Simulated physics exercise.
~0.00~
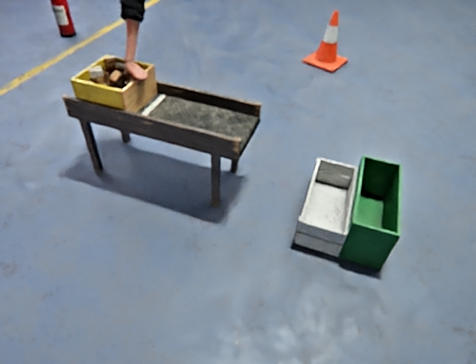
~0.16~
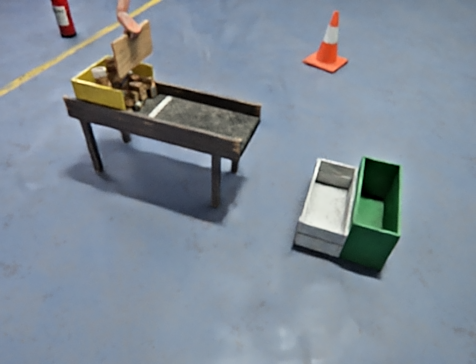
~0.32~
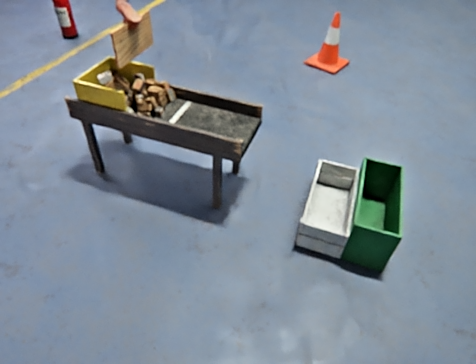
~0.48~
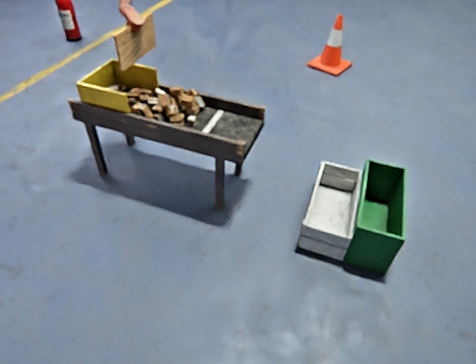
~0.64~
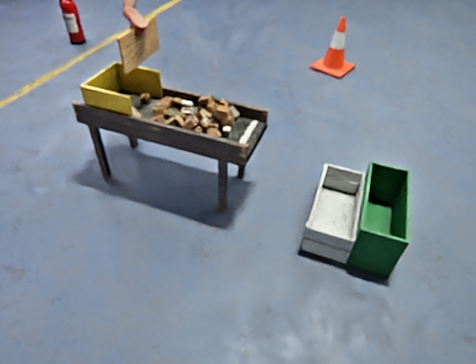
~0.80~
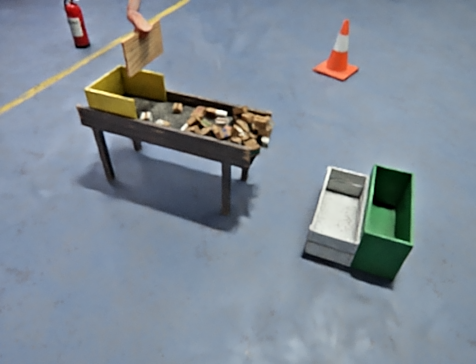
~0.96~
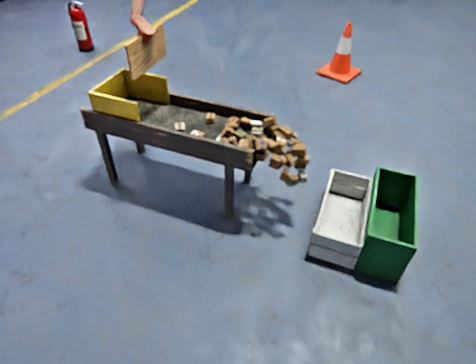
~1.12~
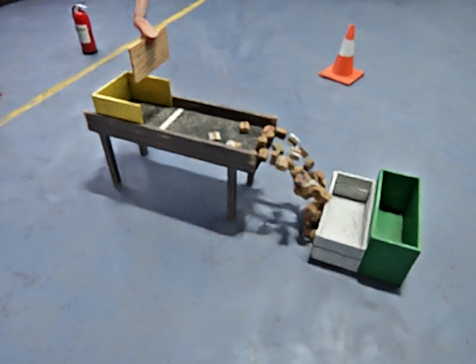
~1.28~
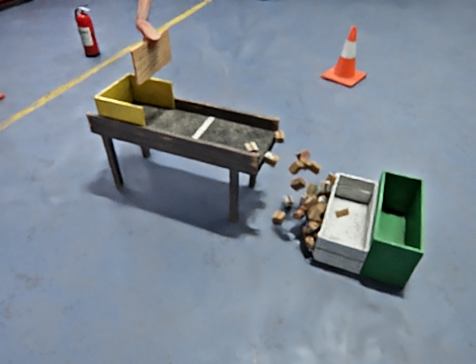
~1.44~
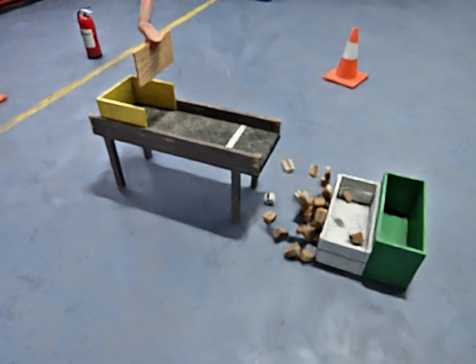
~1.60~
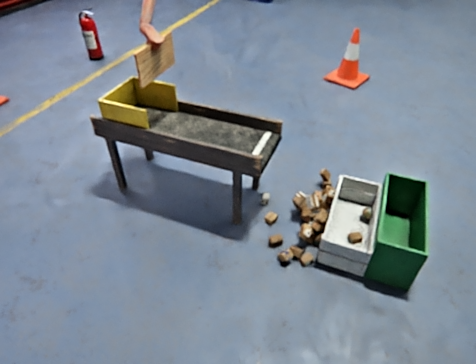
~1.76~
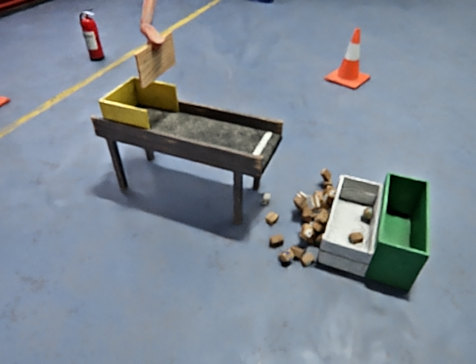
Hand lifting a wooden gate from a yellow pen, belt carrying brown blocks rightward and spilling most onto floor before white bin.
